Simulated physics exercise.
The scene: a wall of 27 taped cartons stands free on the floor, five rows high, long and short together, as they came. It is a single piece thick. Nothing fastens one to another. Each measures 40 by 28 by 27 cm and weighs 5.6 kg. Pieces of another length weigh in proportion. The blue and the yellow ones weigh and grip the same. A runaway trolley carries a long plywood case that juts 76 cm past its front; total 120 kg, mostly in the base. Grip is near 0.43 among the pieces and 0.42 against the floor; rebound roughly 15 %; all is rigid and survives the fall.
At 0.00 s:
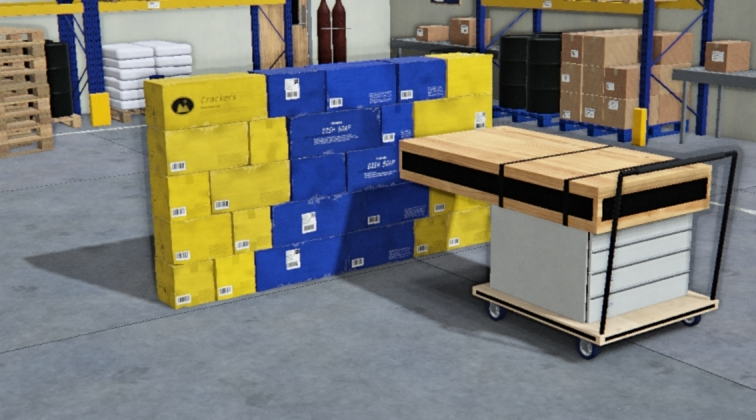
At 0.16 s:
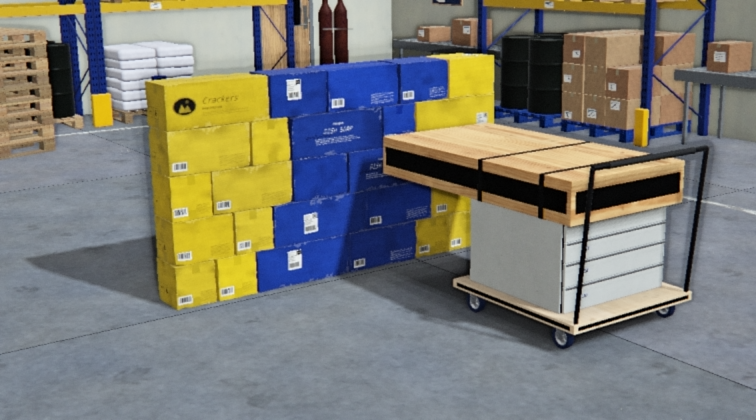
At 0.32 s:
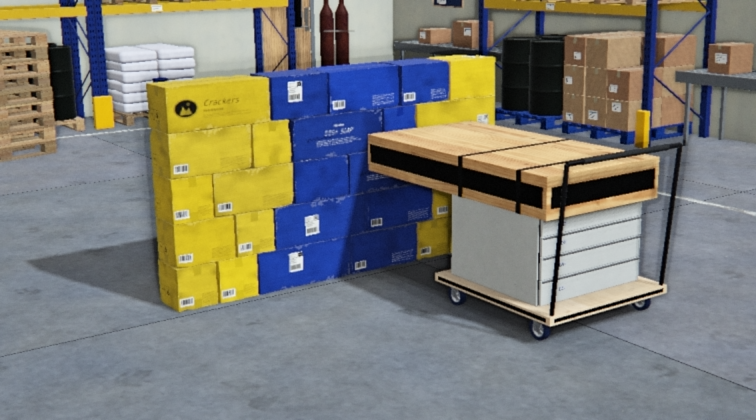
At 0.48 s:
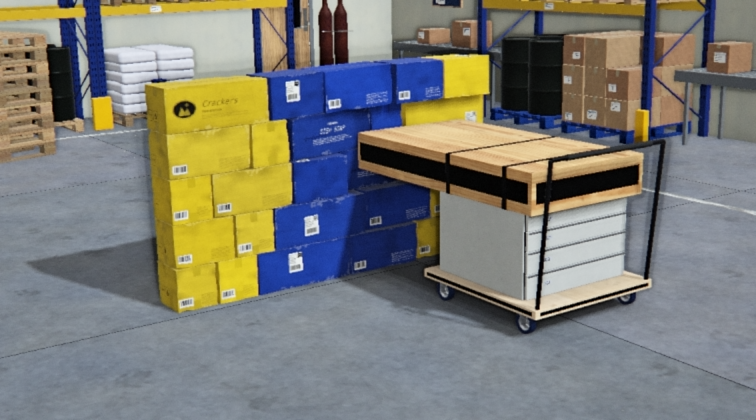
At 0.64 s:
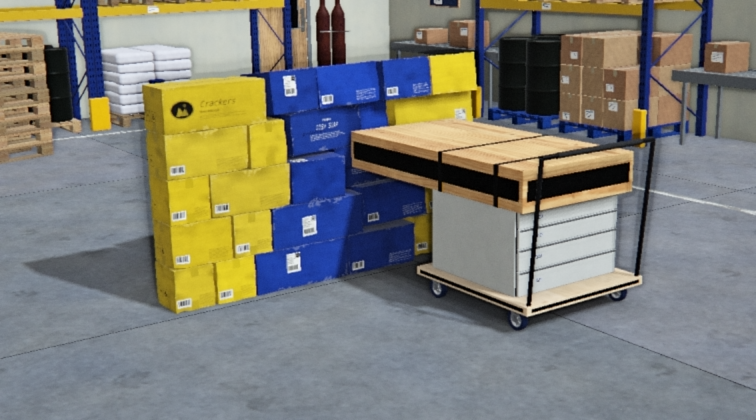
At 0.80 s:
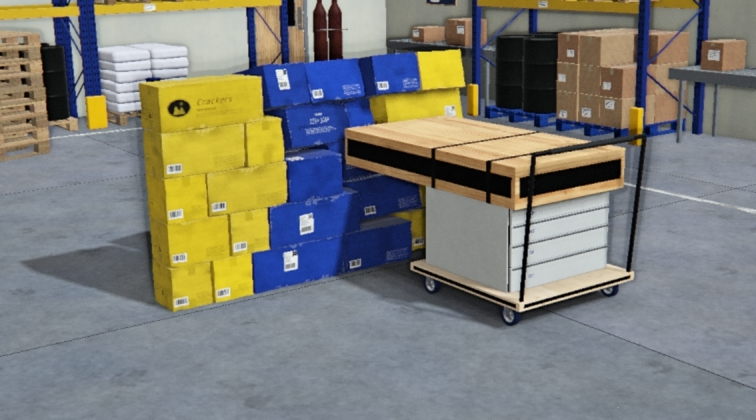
A wall of yellow and blue cartons stood in a warehouse as a loaded cart carrying strapped wooden planks rolled left into its right side, pushing several upper cartons out of line and tilting them.
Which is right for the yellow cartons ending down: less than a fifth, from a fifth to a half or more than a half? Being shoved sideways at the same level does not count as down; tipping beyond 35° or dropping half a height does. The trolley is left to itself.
Ending down: From a fifth to a half.
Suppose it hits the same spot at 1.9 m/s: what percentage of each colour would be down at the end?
Then yellow 30, blue 60 per cent.
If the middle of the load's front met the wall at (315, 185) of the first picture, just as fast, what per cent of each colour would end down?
Then yellow 0, blue 0 per cent.
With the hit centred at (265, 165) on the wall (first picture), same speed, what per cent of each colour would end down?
Then yellow 50, blue 70 per cent.
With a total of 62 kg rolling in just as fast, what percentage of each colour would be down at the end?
In that case yellow 0, blue 0 per cent.
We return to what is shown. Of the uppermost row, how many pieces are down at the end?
4 of them.
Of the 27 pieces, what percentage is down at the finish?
Near 45 per cent.
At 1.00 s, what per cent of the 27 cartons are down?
At that moment 0 per cent.
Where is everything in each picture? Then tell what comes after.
In the first frame (pixels give the middle of a visible side), load (405, 153) 38 cm short of the wall; top yellow carton (217, 102); top blue carton (362, 87); none has stirred.
Load (388, 149) 18 cm short of the wall; top yellow carton (219, 103), in the second frame.
Load (373, 146) just touching; top yellow carton (220, 105), in the third frame.
Load (363, 144) 12 cm into the wall's line; top yellow carton (219, 106); top blue carton (360, 88) 58 mm from its place; movement in 11 of them, in the fourth frame.
Load (356, 143) 18 cm into the wall's line; top yellow carton (216, 106); top blue carton (350, 84) 7° from how it stood; steepest lean 7°, the carton at (375, 121); movement in 14 of them, in the fifth frame.
Load (350, 140) 23 cm into the wall's line; top yellow carton (213, 104); top blue carton (336, 80) 15° from how it stood; steepest lean 15°, the carton at (361, 118); movement in 13 of them, in the sixth frame.
After 1.00 s, load 29 cm past the wall's line, still rolling; none of the 16 yellow cartons down (0 of 27 in all colours); top yellow carton unmoved; top blue carton 27° from how it stood.
After 1.24 s, load 34 cm past the wall's line, still rolling; 5 of the 16 yellow cartons down (12 of 27 in all colours); top yellow carton unmoved; top blue carton 51° from how it stood, 33 cm lower.
After 1.52 s, load 39 cm past the wall's line, still rolling; 5 of the 16 yellow cartons down (12 of 27 in all colours); top yellow carton unmoved; top blue carton on its side.
In the end (2.4 s), load 45 cm past the wall's line, stopped; 5 of the 16 yellow cartons down (12 of 27 in all colours); top yellow carton unmoved; top blue carton on its side. That is 31 per cent. From the last view, middles, top yellow carton near (202, 102), top blue carton near (177, 215).
